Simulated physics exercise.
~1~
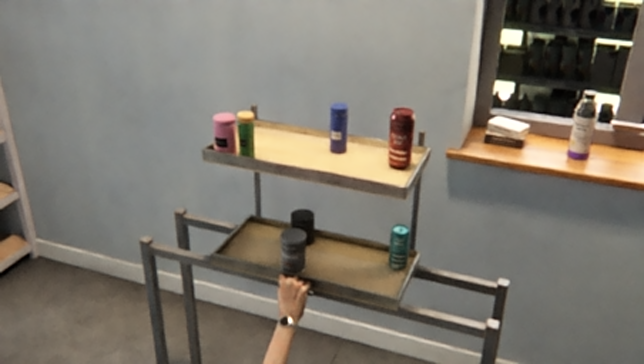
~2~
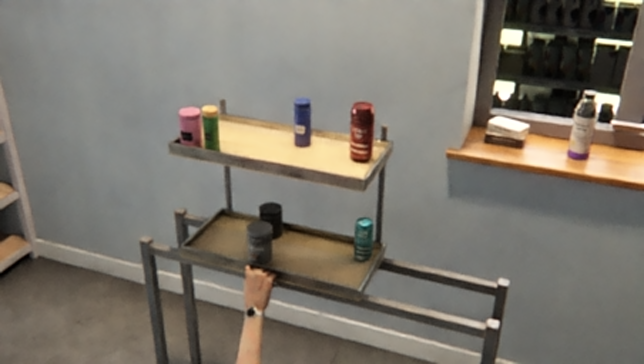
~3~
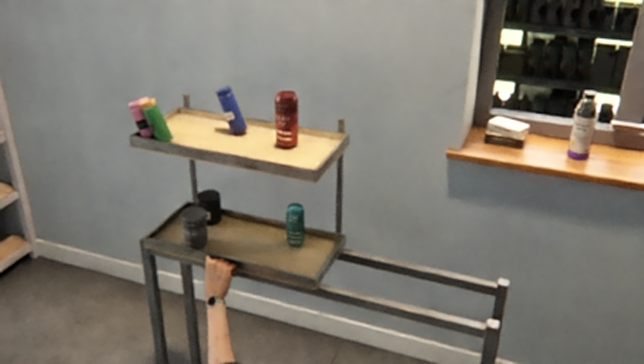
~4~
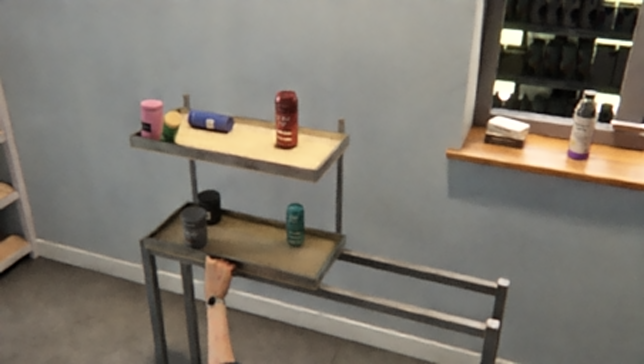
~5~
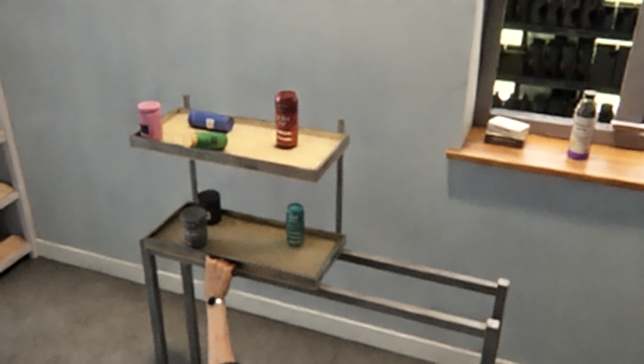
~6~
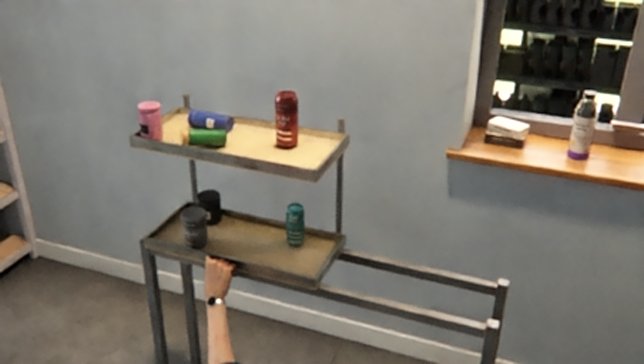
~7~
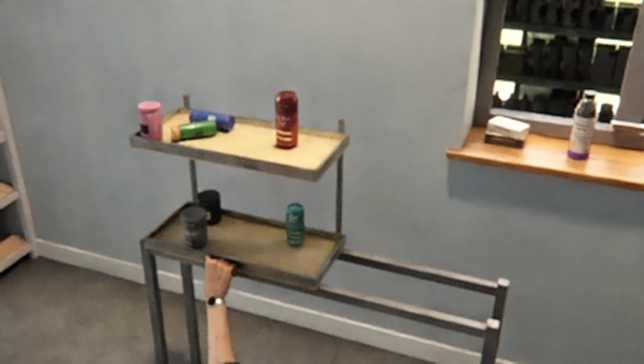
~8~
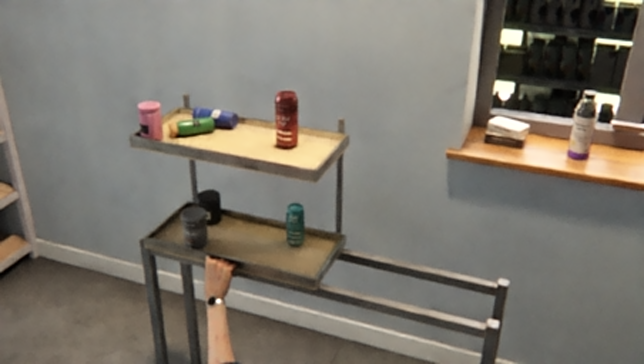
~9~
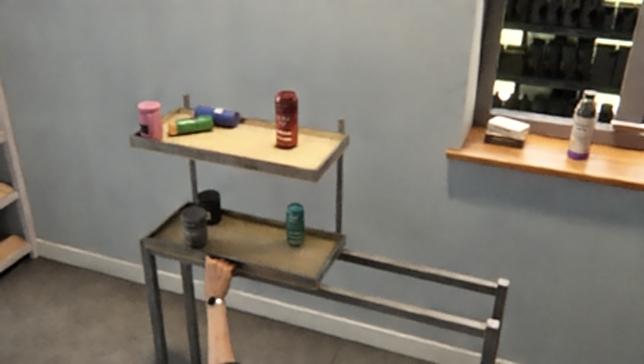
The clip shows a hand sliding a two-level tray of containers left along rails until it stops. On the upper level, a blue and a green container tip over and end lying on their sides, while the pink and red ones and those below finish upright.
